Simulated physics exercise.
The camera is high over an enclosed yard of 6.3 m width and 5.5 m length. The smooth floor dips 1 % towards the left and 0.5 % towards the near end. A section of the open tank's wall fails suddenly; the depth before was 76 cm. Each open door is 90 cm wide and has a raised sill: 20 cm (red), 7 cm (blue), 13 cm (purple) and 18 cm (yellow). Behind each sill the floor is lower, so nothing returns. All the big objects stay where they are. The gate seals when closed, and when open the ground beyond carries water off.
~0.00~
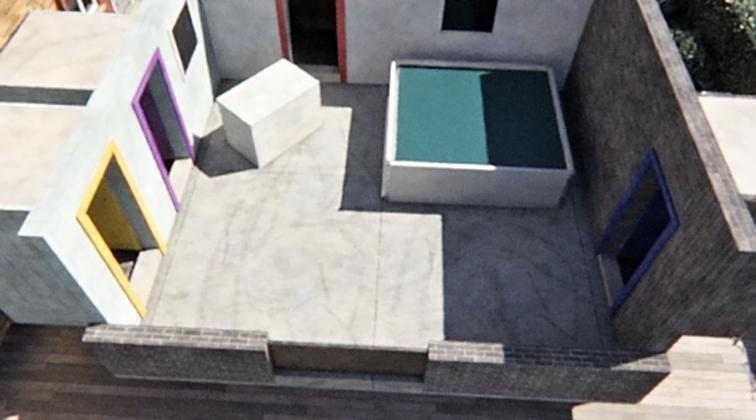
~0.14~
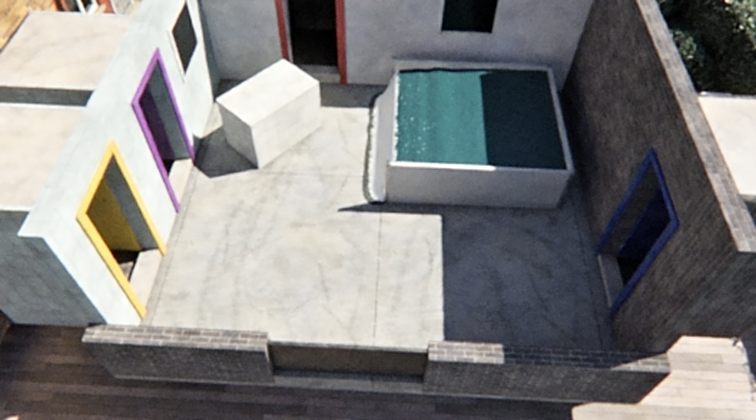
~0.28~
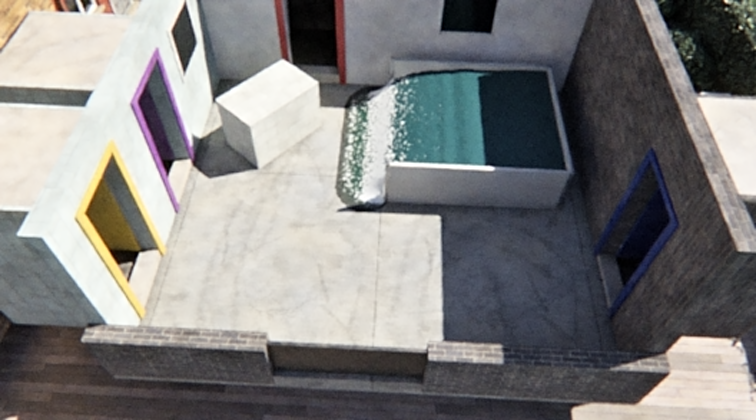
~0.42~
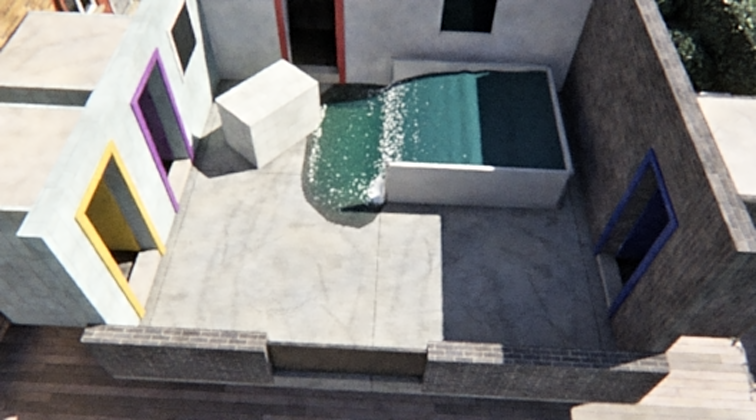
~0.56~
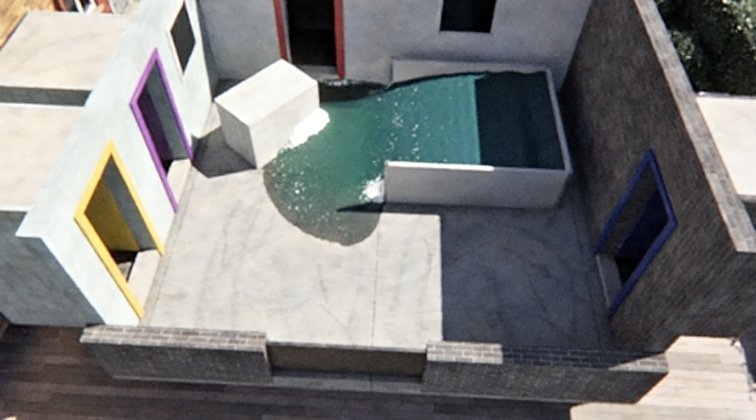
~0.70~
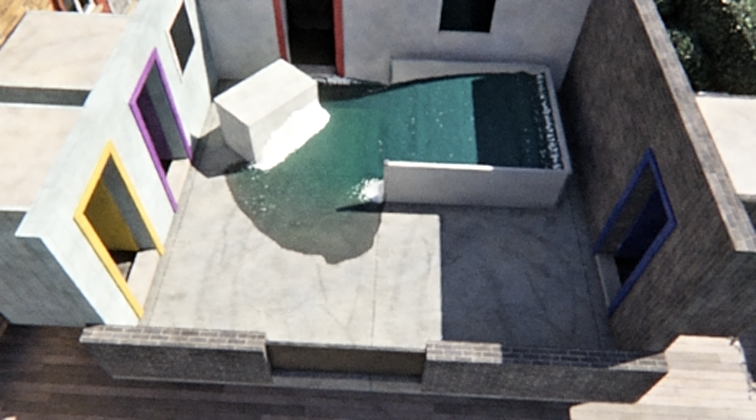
At first, dark green water sits still in an open white tank inside a walled yard with coloured door surrounds. The tank's left side gives way and water pours out, foaming, onto the pale floor. It spreads left around the white block and curves toward the near side as a wide, dark pool.
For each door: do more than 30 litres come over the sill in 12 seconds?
Within that time: At the red door it goes over the limit; at the blue door it passes the limit; at the purple door it exceeds the limit; at the yellow door it goes over the limit.
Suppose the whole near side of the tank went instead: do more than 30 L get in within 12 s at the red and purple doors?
Then: Red below, purple past it.
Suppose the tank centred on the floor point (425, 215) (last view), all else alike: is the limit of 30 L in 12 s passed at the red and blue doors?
Against that limit: Red below, blue past it.
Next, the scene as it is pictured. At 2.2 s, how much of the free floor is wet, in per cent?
Near 50 per cent is wet.
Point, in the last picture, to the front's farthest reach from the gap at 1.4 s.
Around (157, 268).
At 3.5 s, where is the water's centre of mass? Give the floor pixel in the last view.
At about (313, 187).
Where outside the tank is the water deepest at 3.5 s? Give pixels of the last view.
At about (138, 326).
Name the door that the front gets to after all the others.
The blue one.
After 1.4 s water covers 40 % of the floor and is deepest (54 cm) near (317, 131); red door 30 cm at the sill, 6 L in, blue door not reached, purple door 18 cm at the sill, 24 L in, yellow door not reached.
After 2.2 s water covers 50 % of the floor and is deepest (66 cm) near (130, 351); red door 41 cm at the sill, 83 L in, blue door not reached, purple door 27 cm at the sill, 85 L in, yellow door 29 cm at the sill, 12 L in.
After 3.5 s water covers 70 % of the floor and is deepest (51 cm) near (138, 326); red door 28 cm at the sill, 187 L in, blue door not reached, purple door 20 cm at the sill, 159 L in, yellow door 34 cm at the sill, 93 L in.
After 7.0 s water covers 100 % of the floor and is deepest (25 cm) near (564, 173); red door 12 cm at the sill, 205 L in, blue door 18 cm at the sill, 119 L in, purple door 17 cm at the sill, 190 L in, yellow door 21 cm at the sill, 261 L in.
After 12.0 s water covers 100 % of the floor and is deepest (18 cm) near (310, 360); red door 13 cm at the sill, 205 L in, blue door 14 cm at the sill, 291 L in, purple door 14 cm at the sill, 197 L in, yellow door 13 cm at the sill, 266 L in.
